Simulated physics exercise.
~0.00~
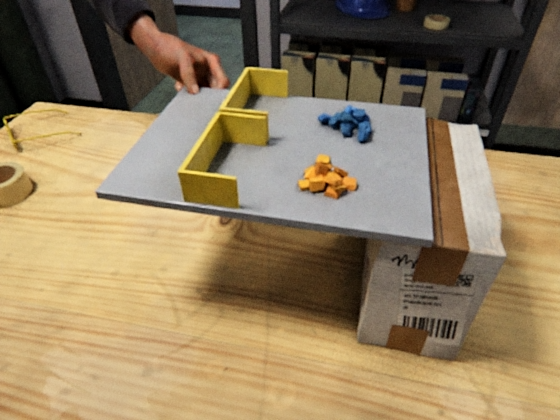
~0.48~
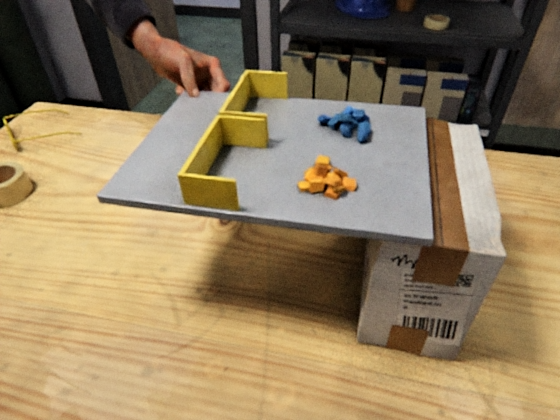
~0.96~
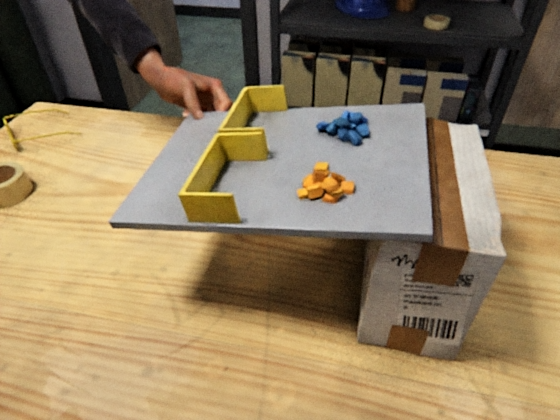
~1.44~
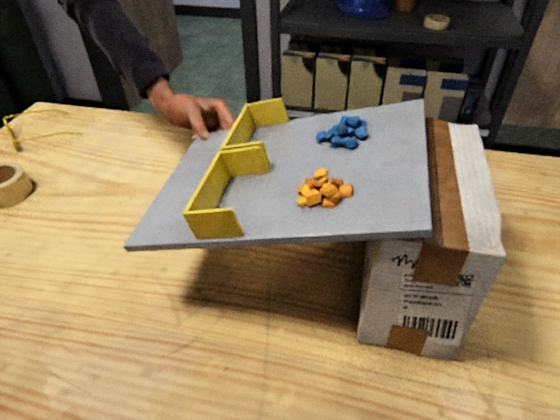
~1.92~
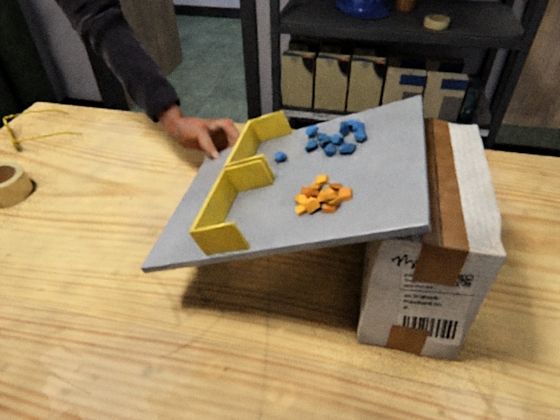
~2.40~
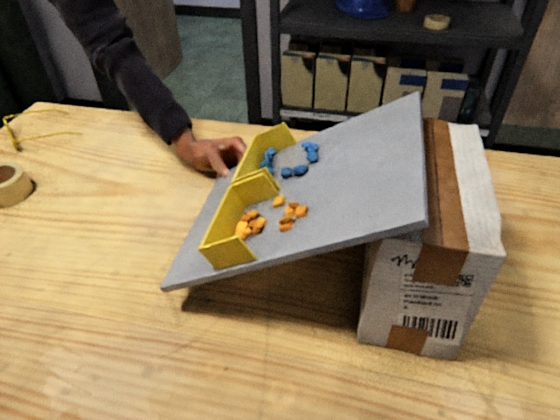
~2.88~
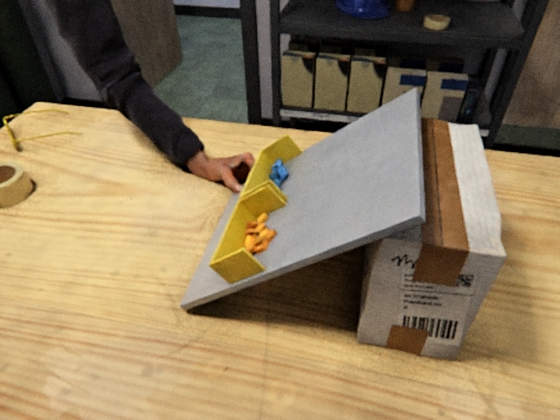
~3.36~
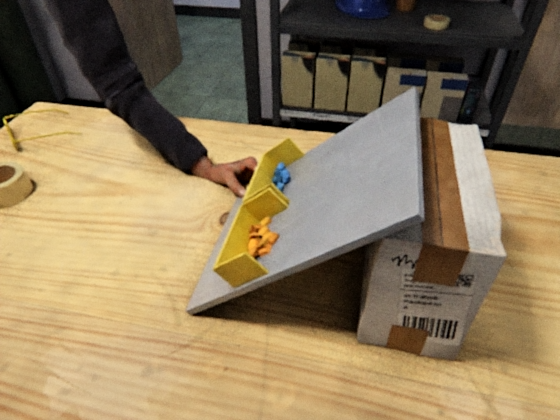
A hand lowered the left end of a grey board propped on a cardboard box, tilting it steeply until the piles of small blue and orange pieces slid down and ended up gathered against their two yellow barriers.
